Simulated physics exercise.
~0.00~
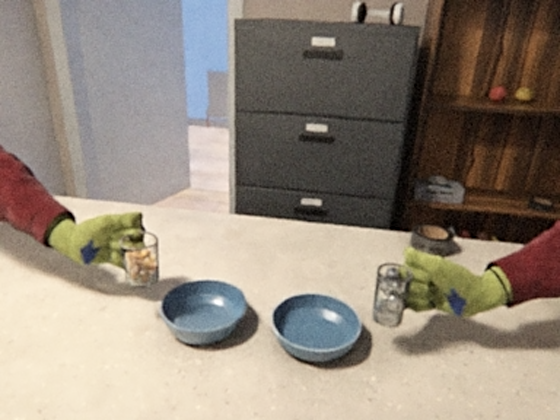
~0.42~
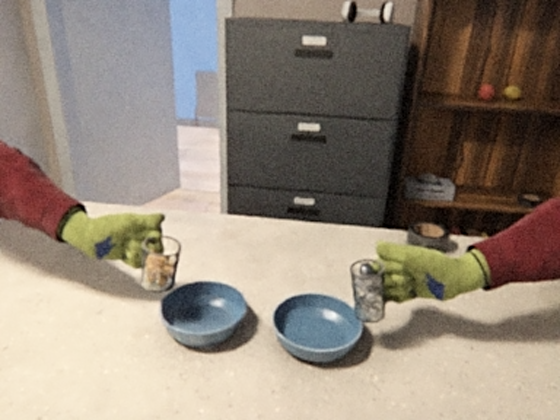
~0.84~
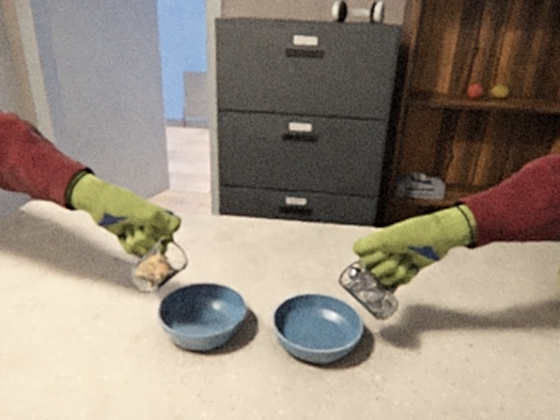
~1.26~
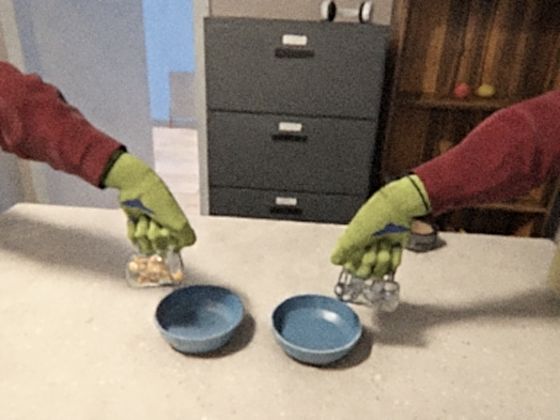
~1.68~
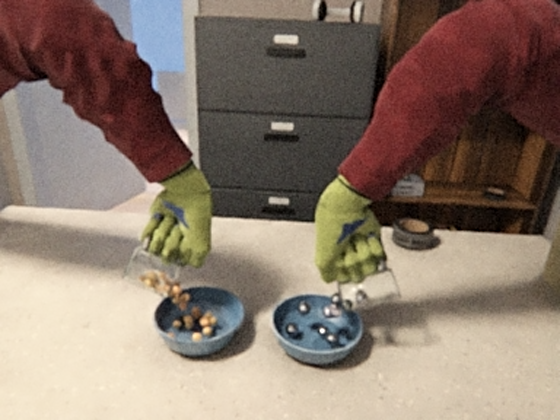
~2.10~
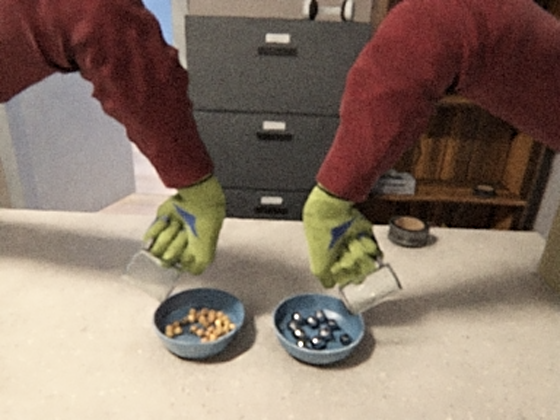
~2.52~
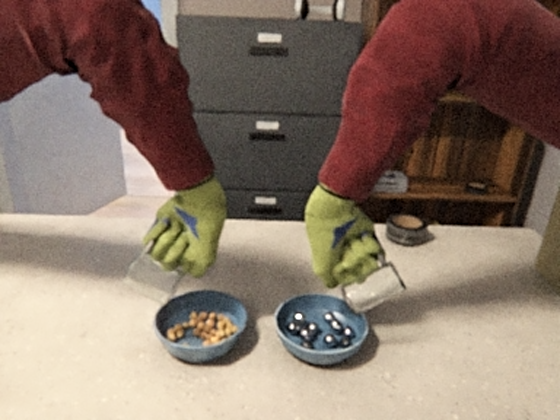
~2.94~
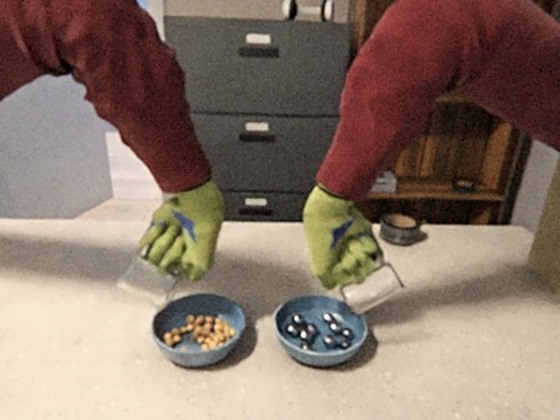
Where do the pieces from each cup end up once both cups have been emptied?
All of the orange-brown pieces end up in the left dish and all of the dark ones in the right dish, with none on the counter.
